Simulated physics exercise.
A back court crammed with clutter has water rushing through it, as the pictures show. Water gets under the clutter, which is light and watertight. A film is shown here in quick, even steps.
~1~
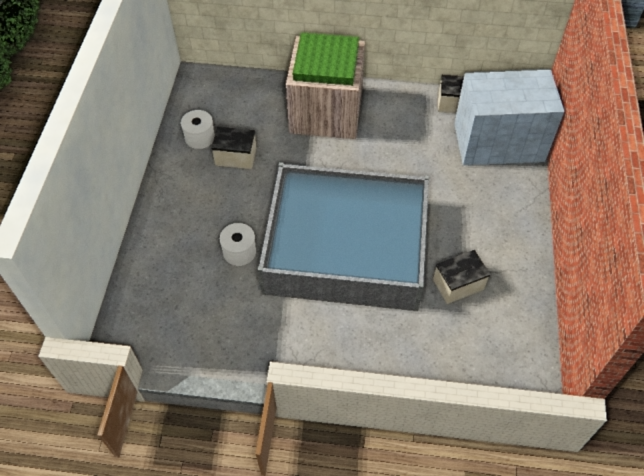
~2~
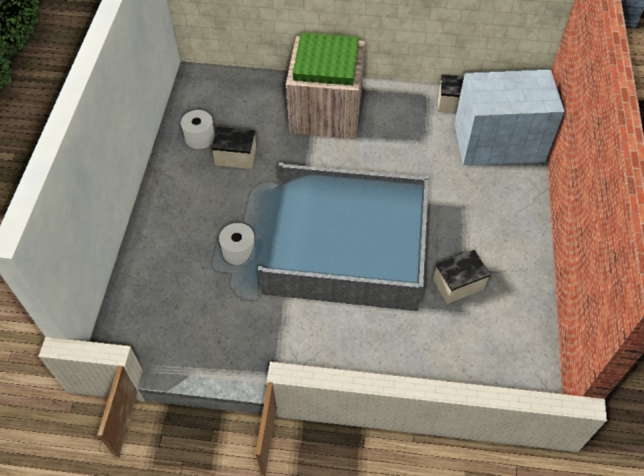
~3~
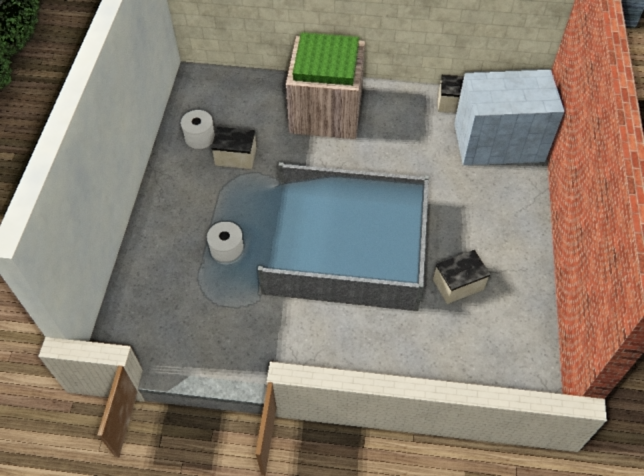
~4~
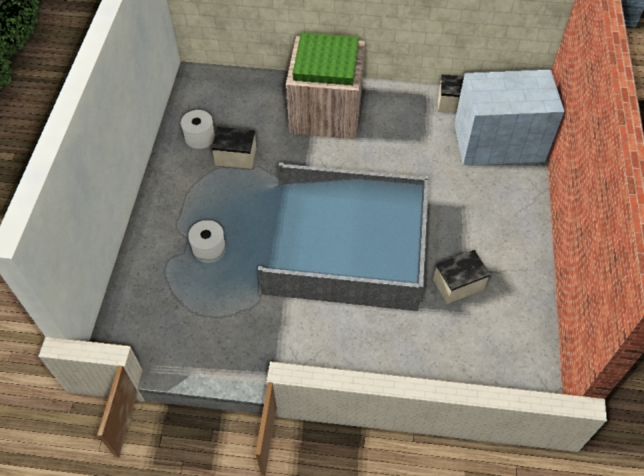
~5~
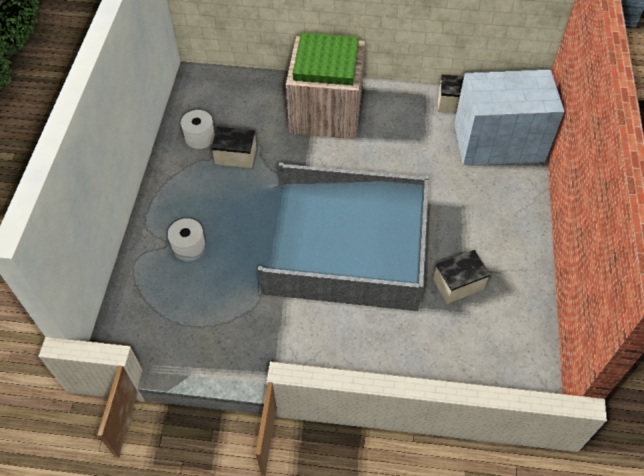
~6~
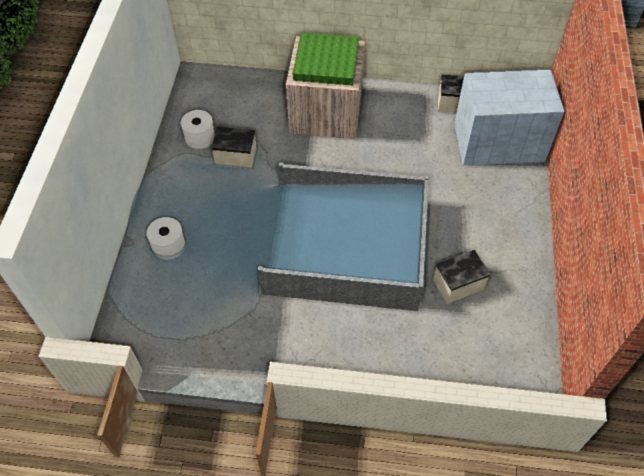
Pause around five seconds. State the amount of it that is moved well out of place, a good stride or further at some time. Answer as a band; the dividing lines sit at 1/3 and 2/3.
1/3 to 2/3.
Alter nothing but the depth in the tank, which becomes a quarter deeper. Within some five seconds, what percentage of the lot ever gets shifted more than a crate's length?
I reckon 60 per cent of the loose things.
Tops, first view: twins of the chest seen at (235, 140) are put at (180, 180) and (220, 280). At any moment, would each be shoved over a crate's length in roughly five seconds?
Result by copy: Covered it; covered it.
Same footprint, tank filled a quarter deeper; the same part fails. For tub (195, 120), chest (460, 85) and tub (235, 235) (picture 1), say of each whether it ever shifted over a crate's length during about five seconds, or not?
Going through them in turn, I'd say got there, then never got there, then got there.
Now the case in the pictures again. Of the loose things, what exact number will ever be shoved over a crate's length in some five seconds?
2.
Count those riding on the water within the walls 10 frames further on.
It works out to 1.
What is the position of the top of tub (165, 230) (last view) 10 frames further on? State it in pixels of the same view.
That would put it around (129, 291).
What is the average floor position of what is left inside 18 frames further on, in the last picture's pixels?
Mean position: About (331, 200).
A moment on, 1 of 5 are well off their spots; 0 afloat.
Next, 1 of 5 are well off their spots; 1 afloat.
Later, 2 of 5 are well off their spots; 0 afloat.
In the end, 2 of 5 are well off their spots, and 2 have been at some point; 0 afloat.
